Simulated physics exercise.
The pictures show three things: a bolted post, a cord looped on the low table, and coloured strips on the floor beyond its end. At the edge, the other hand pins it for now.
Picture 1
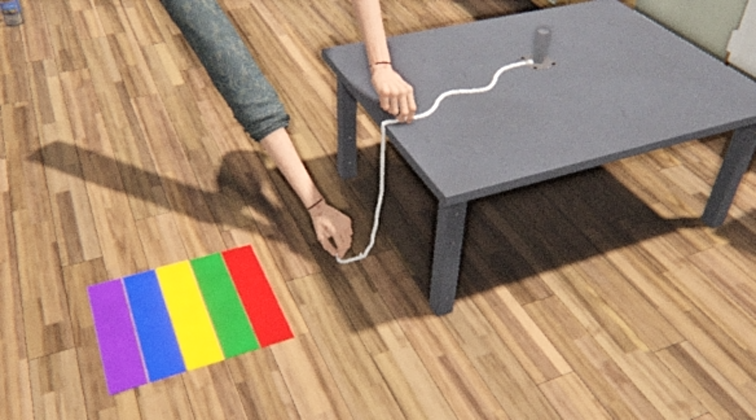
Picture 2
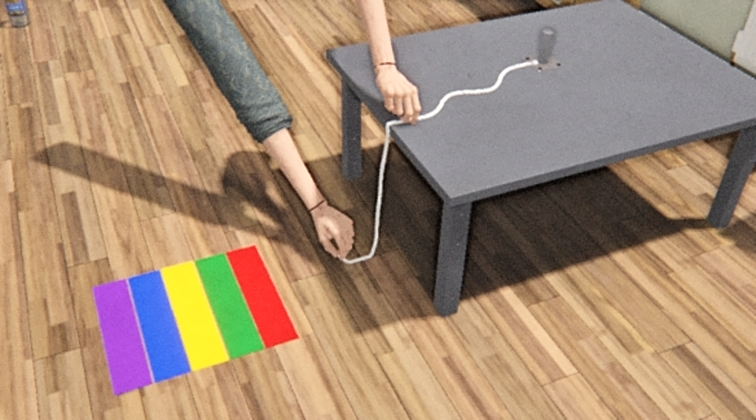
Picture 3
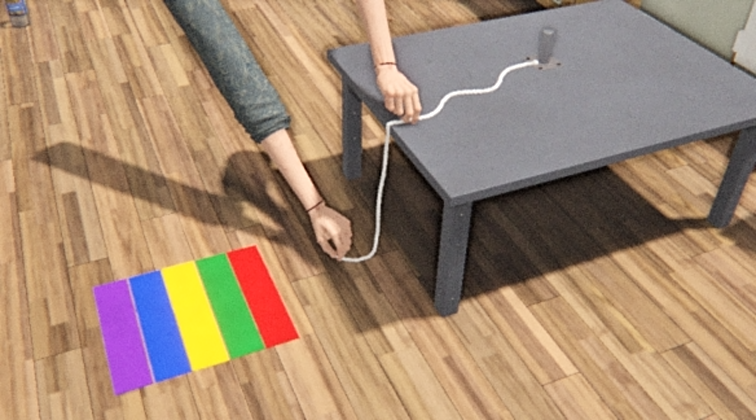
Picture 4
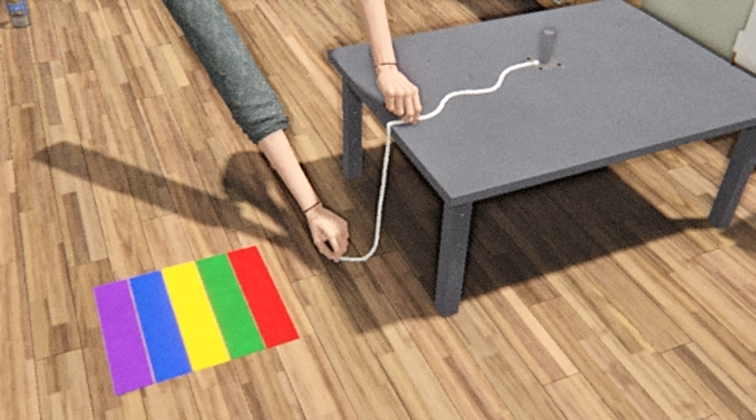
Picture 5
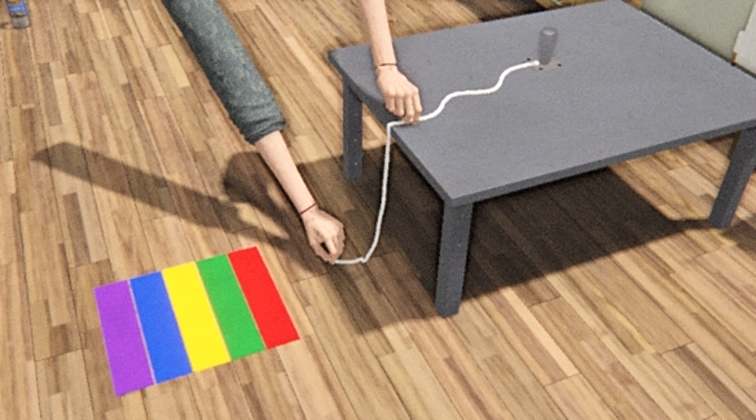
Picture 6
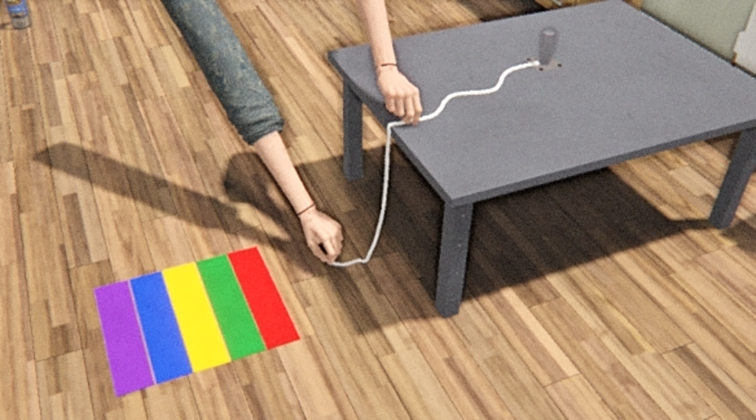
A hand holding the free end of a white cord low beside a dark grey table drifts slightly left above a wooden floor, seen from above at an angle. The other hand pins the cord at the table's edge, with a small grey object behind and purple, blue, yellow, green and red strips at lower left. The hanging cord shifts slightly with the lower hand, while the view nudges a little early, then stays steady.
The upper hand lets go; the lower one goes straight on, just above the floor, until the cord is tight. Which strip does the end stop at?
The green one.
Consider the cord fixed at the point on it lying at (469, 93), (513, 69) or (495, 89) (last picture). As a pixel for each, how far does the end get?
(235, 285); (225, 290); (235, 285).
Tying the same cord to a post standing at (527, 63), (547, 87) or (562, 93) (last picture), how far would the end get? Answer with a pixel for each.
Per try, approx.: (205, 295); (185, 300); (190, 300).
Soon after, end near (293, 270); short of the strips.
After that, end near (250, 282); over red.
At the stop, end near (225, 289); over green. The green one.
